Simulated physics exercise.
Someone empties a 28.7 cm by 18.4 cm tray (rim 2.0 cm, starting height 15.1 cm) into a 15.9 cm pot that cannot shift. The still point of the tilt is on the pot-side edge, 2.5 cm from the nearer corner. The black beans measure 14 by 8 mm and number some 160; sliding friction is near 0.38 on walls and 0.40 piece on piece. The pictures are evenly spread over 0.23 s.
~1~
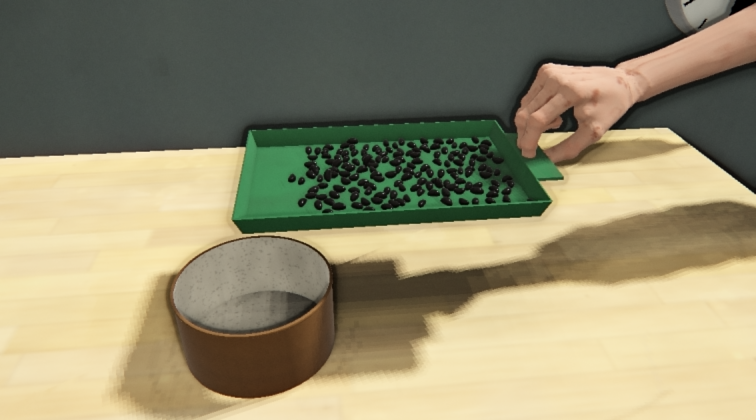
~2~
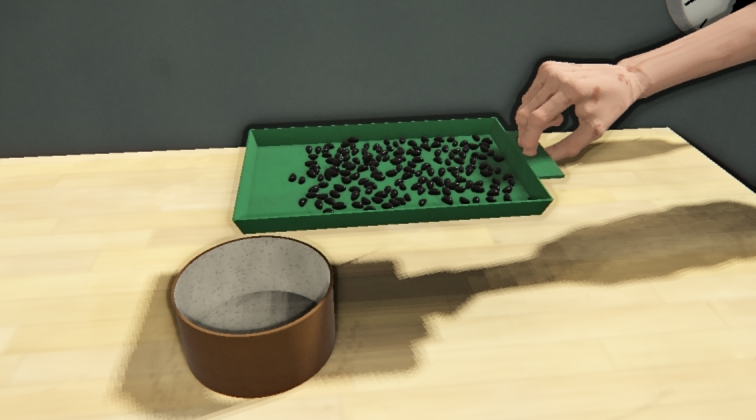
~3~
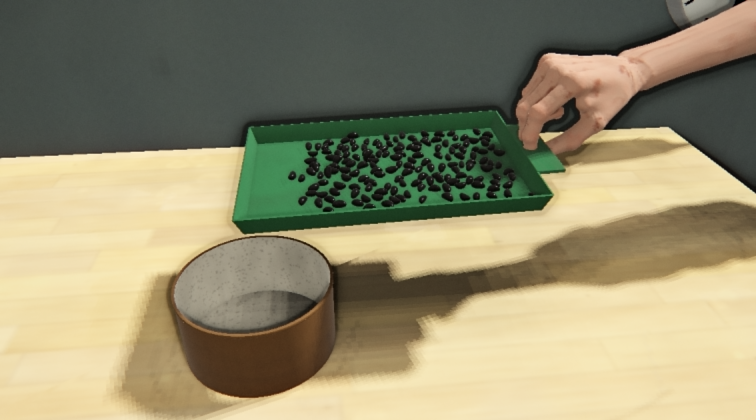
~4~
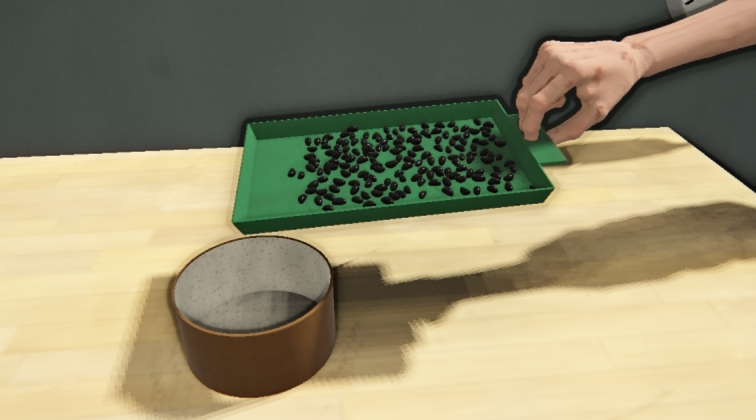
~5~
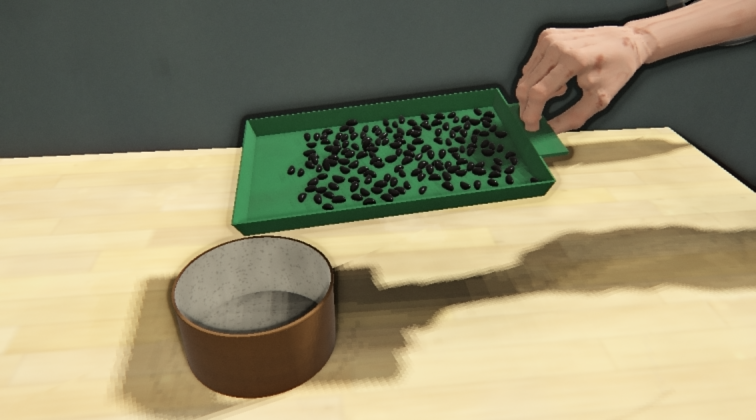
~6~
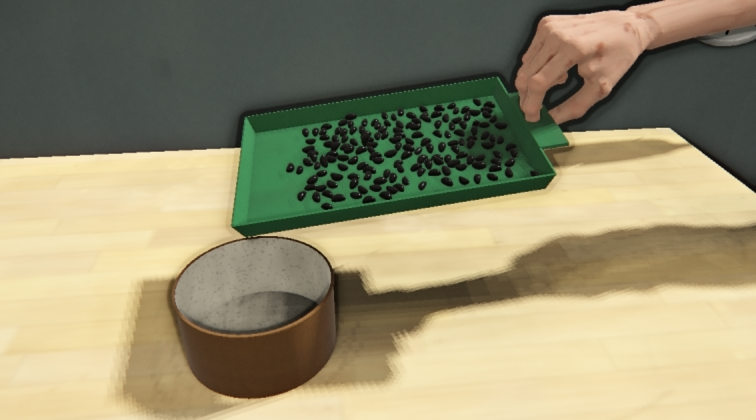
Green tray of black beans tilting slightly as a hand raises its right end, beside a brown pot on a wooden table.
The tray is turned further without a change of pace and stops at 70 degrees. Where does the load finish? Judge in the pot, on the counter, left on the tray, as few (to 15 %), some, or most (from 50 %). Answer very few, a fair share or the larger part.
Pot: The larger part, counter: Very few, tray: A fair share.
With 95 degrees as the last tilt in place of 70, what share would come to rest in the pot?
In that case some 100 per cent.
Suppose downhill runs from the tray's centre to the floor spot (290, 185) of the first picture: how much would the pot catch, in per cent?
About 10 per cent.
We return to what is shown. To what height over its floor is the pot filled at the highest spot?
Roughly 2.0 cm.
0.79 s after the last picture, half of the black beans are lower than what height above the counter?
Some 18 cm.
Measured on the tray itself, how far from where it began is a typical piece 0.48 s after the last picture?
Some 8 cm.
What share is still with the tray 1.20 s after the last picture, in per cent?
Some 55 per cent of the load.
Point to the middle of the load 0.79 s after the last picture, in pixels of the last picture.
At about (266, 206).
Then, 0.48 s after the last picture, tilt 39 degrees; the tray holds 100 %, the pot 0 %.
Then, 0.79 s after the last picture, tilt 58 degrees; the tray holds 85 %, the pot 5 %.
Then, 1.20 s after the last picture, tilt 70 degrees; the tray holds 55 %, the pot 40 %.
In the end, pot 60 %, counter 0 %, tray 40 %.
